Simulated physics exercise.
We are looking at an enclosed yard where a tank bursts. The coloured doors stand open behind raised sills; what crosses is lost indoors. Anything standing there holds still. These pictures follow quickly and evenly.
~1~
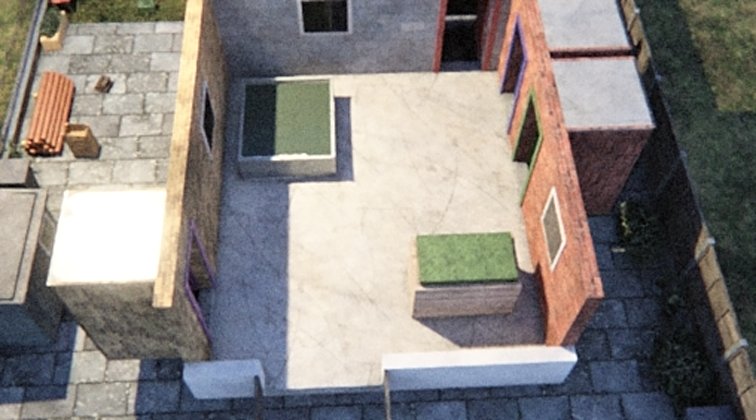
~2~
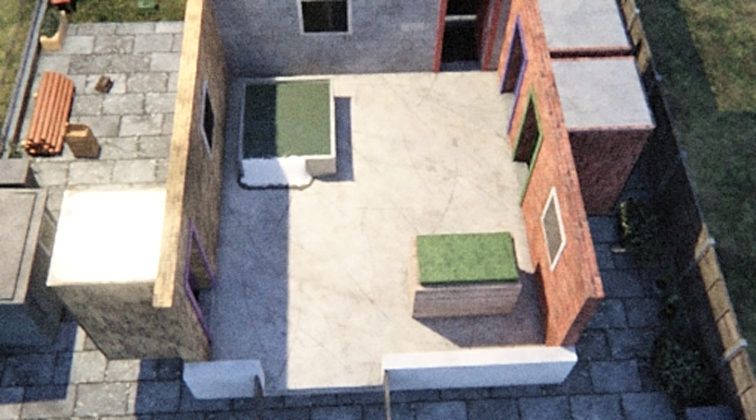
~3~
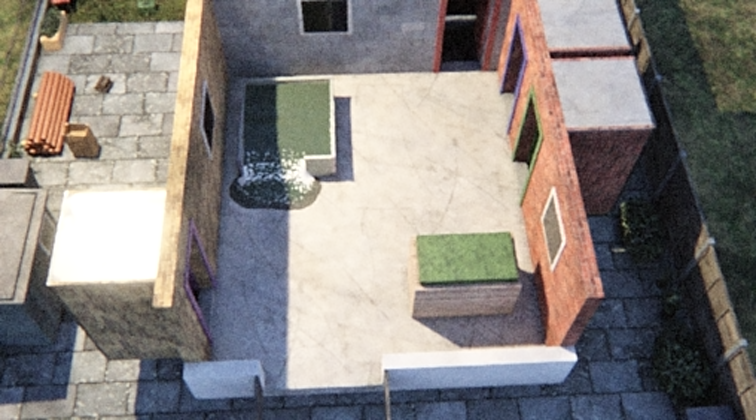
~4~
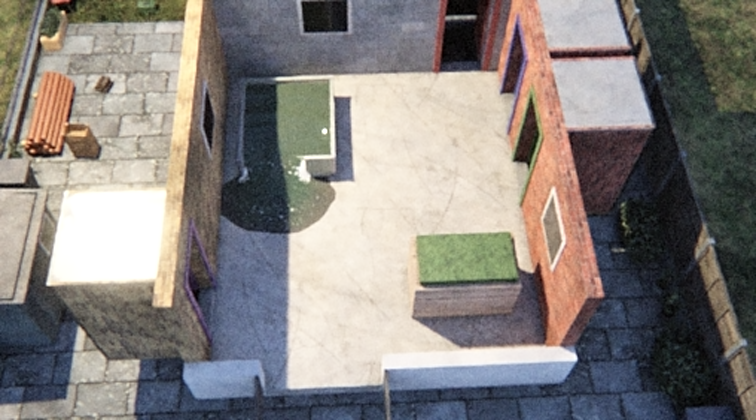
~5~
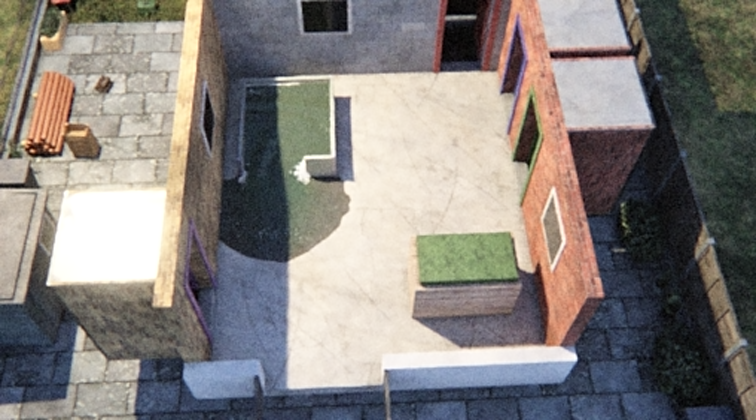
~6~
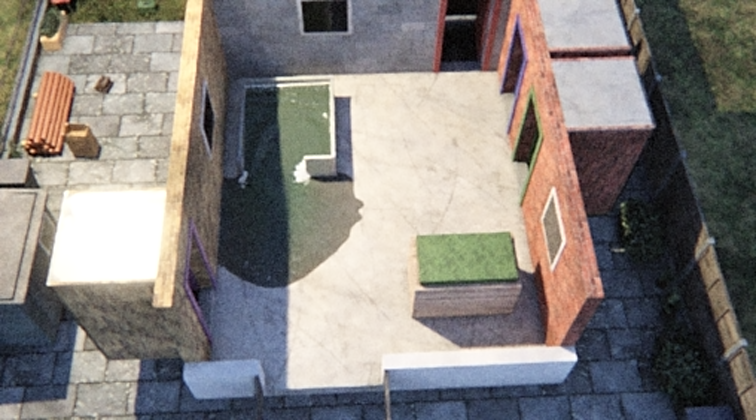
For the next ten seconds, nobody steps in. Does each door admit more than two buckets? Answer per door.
The purple door: It does not; the red door: It does not; the blue door: It does not; the green door: It does not.
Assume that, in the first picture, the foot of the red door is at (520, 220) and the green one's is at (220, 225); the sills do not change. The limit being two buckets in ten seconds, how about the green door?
My take is that the green door gets beyond it.
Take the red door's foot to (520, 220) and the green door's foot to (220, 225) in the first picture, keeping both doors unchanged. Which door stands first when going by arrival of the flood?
Going by the pictures, it's the one in green.
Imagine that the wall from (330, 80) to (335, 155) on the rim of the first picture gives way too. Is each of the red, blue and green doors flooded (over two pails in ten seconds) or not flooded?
Going door by door: The red one gets too much, the blue one gets too much, and the green one gets too much.
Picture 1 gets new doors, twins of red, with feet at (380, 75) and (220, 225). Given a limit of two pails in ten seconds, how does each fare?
Result - first door doesn't reach the limit, second door gets past the limit.
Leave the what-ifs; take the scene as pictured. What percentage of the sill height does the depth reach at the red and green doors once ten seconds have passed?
About 0 and 50 %.
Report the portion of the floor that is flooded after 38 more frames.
Some 45 in a hundred.
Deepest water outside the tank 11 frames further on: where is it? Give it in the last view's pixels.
I'd point to about (222, 366).
A moment on, water covers 30 % of the floor; the purple door wet at the sill, nothing in, the red door not reached, the blue door not reached, the green door not reached.
Next, water covers 35 % of the floor; the purple door wet at the sill, nothing in, the red door not reached, the blue door not reached, the green door not reached.
Then, water covers 40 % of the floor; the purple door wet at the sill, nothing in, the red door not reached, the blue door not reached, the green door not reached.
Later, water covers 45 % of the floor; the purple door under two buckets in, the red door not reached, the blue door not reached, the green door not reached.
In the end, water covers 65 % of the floor; the purple door under two buckets in, the red door not reached, the blue door wet at the sill, nothing in, the green door wet at the sill, nothing in.
